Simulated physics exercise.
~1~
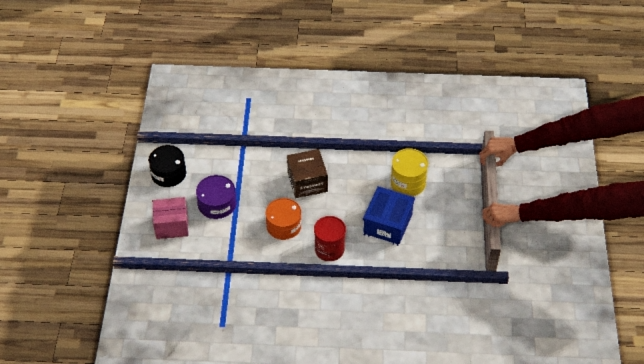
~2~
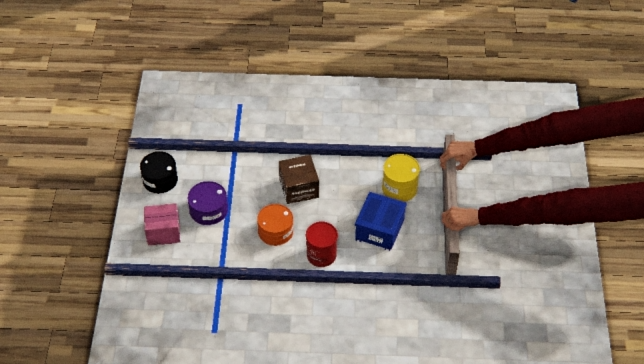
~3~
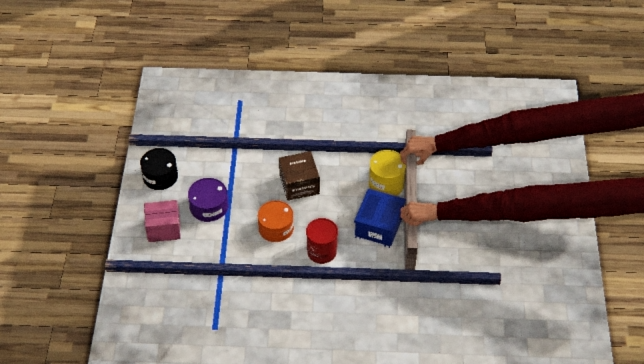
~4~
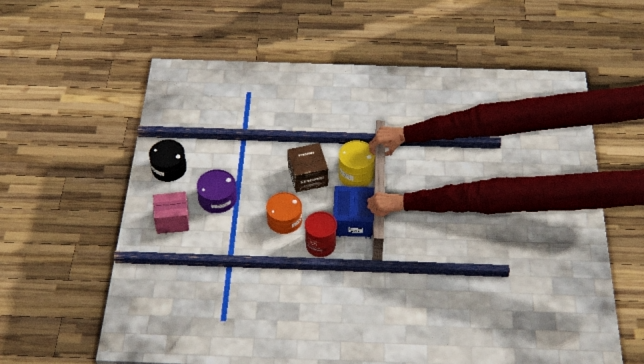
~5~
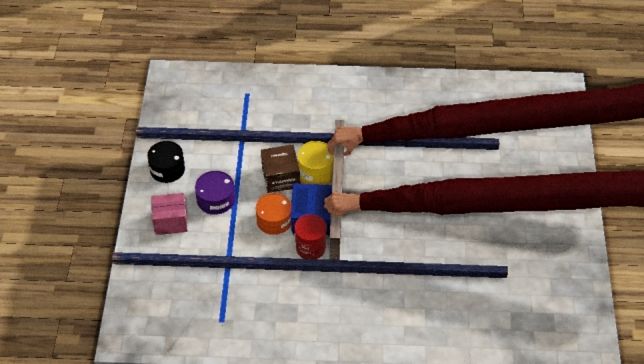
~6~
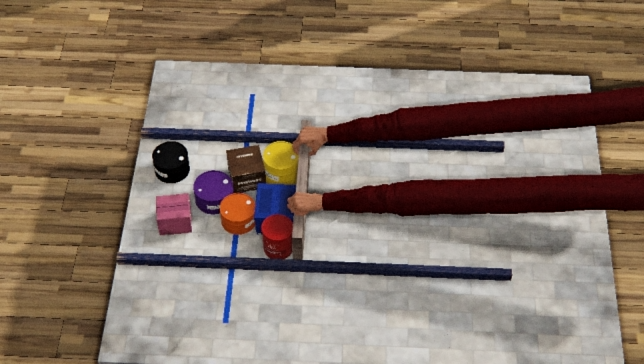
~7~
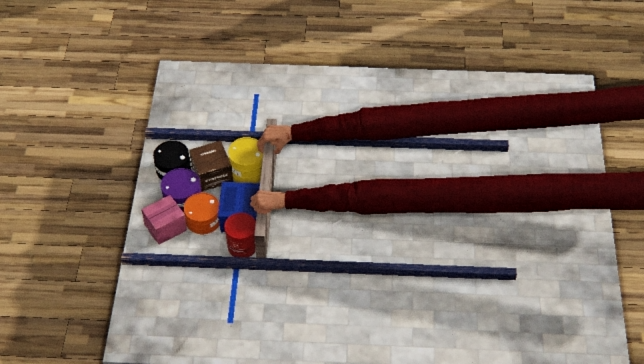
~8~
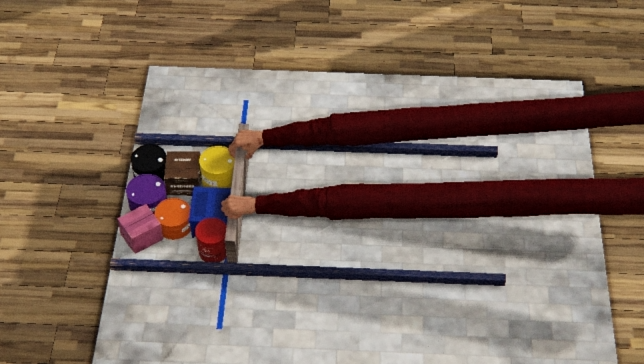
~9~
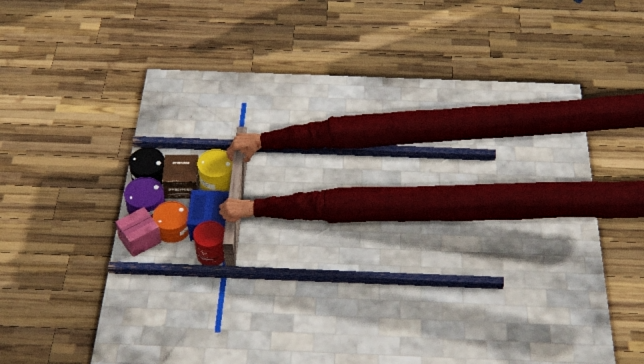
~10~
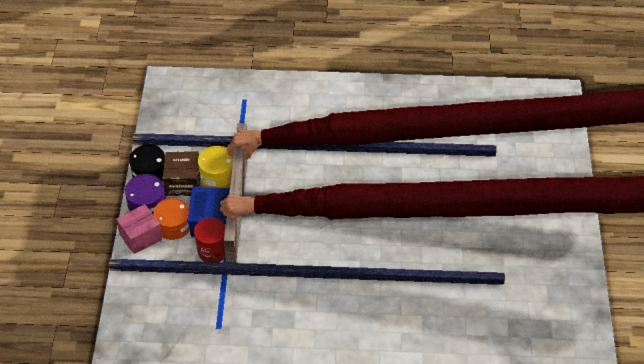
On a pale tiled deck between two dark rails, a pair of hands in maroon sleeves pushes an upright plank left, gathering canisters and boxes into a tight cluster and sliding them past a blue tape line, until the plank stops at the tape with every item still on the deck.
